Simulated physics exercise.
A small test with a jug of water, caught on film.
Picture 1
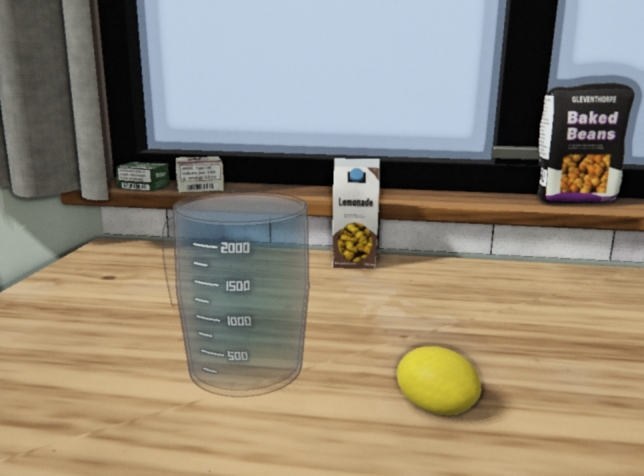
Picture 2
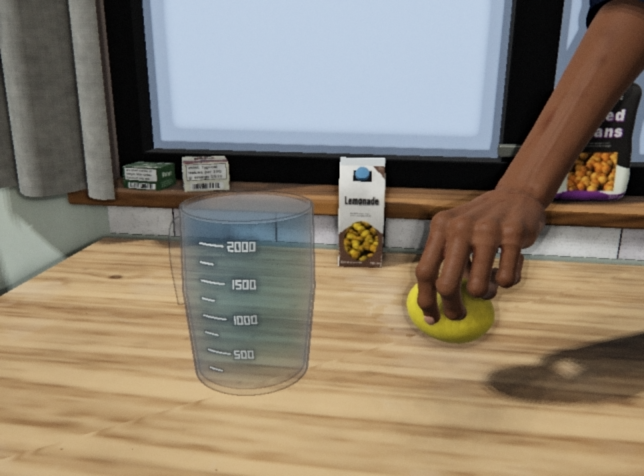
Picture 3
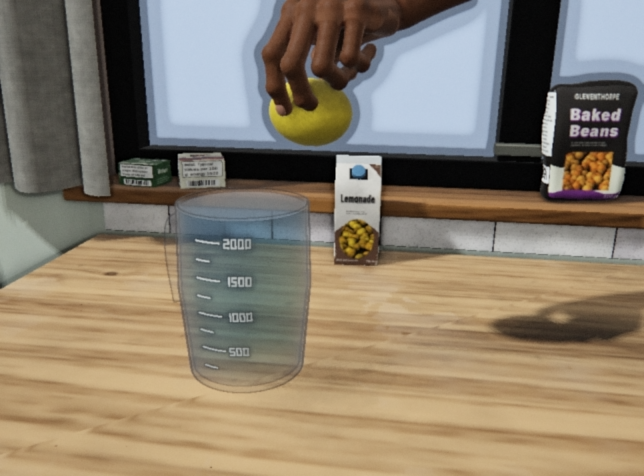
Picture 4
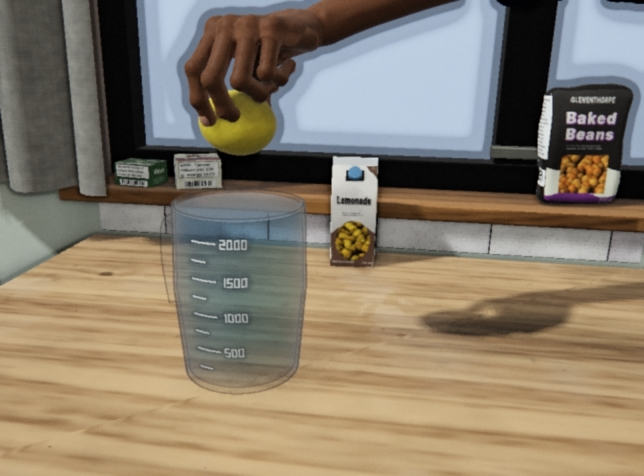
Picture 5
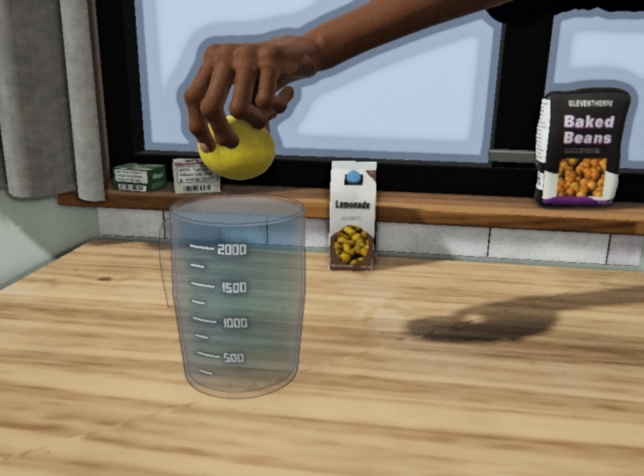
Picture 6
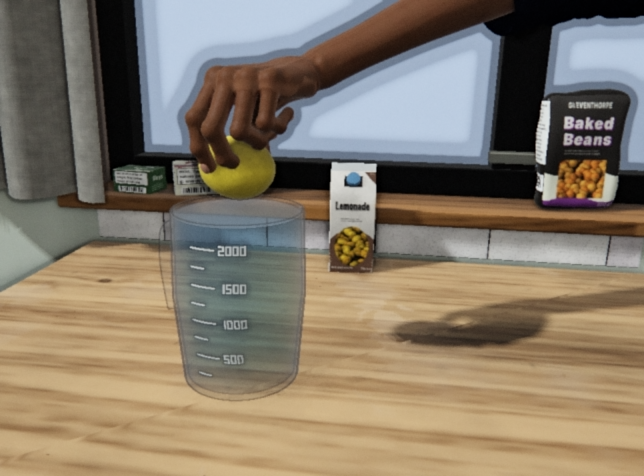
A hand picked up a yellow lemon from the wooden counter, lifted it and carried it left over a clear measuring jug of water, then lowered it to just above the jug.
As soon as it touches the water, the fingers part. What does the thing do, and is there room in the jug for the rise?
The thing stays afloat, and the jug spills over.
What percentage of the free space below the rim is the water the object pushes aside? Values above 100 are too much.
It comes to around 260 percent.
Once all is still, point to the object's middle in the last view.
I'd say somewhere about (239, 227).
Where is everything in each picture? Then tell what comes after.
The lemon lies on the top at (438, 380); jug (244, 286) nearly full, in the first frame.
A hand picks up the lemon at (449, 308); jug nearly full, surface at (247, 209), in the second frame.
The lemon is carried over at (311, 112); jug (245, 283) nearly full, in the third frame.
The lemon is above the jug at (238, 123); jug nearly full, surface at (239, 207), in the fourth frame.
The lemon comes down at (237, 148); jug (240, 288) nearly full, in the fifth frame.
The lemon is just over the surface at (237, 167); jug nearly full, surface at (238, 213), in the sixth frame.
A moment on, the lemon enters the water; the jug is full to the brim.
Further on, the lemon comes up again; the jug is full to the brim; a puddle lies round it.
When it is over, the lemon is afloat; the jug is full to the brim; a puddle lies round it.
